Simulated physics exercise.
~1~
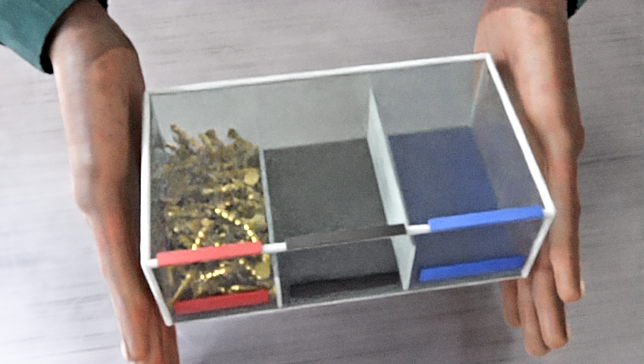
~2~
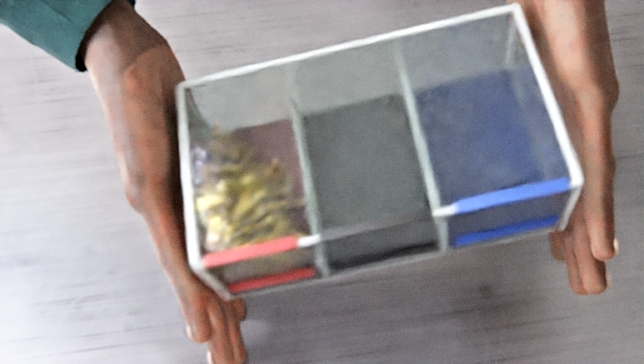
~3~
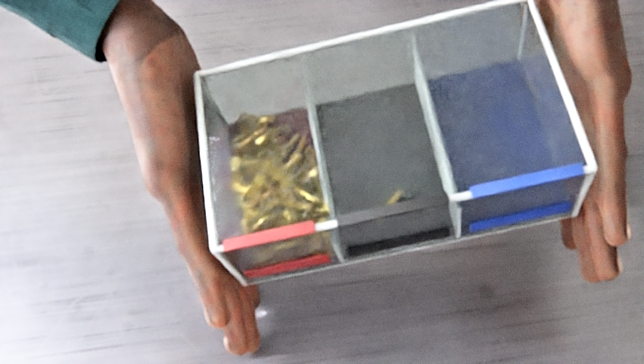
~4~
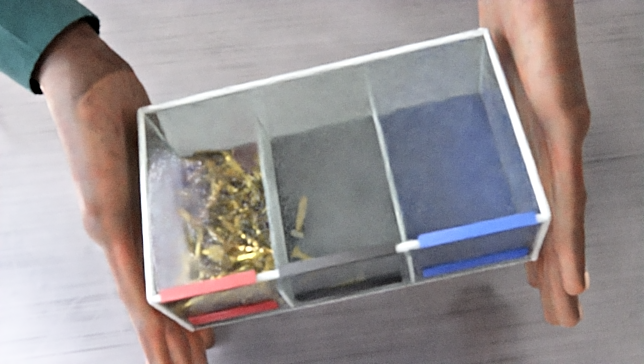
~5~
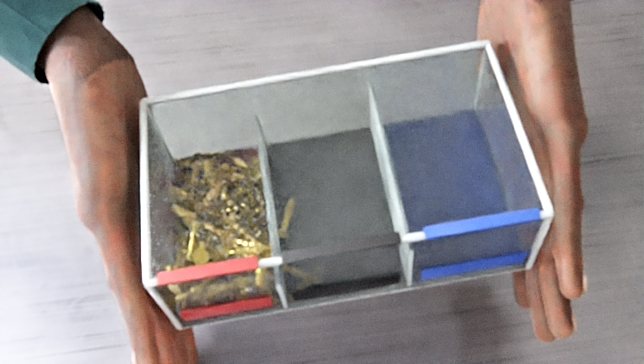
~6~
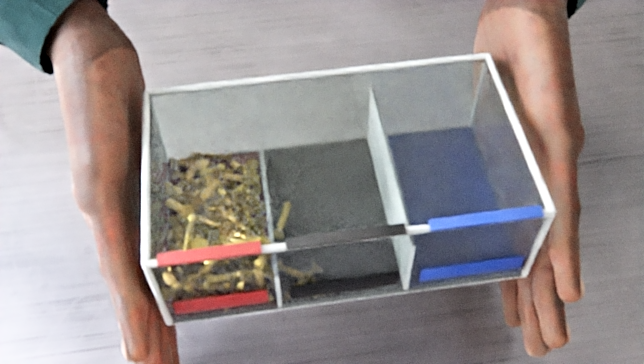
A pair of hands held a clear three-part box with brass-coloured screws in its red-marked left section, shifted and tilted it, then brought it back level, leaving most screws on the left and a few in the black-marked middle, the blue-marked section empty.
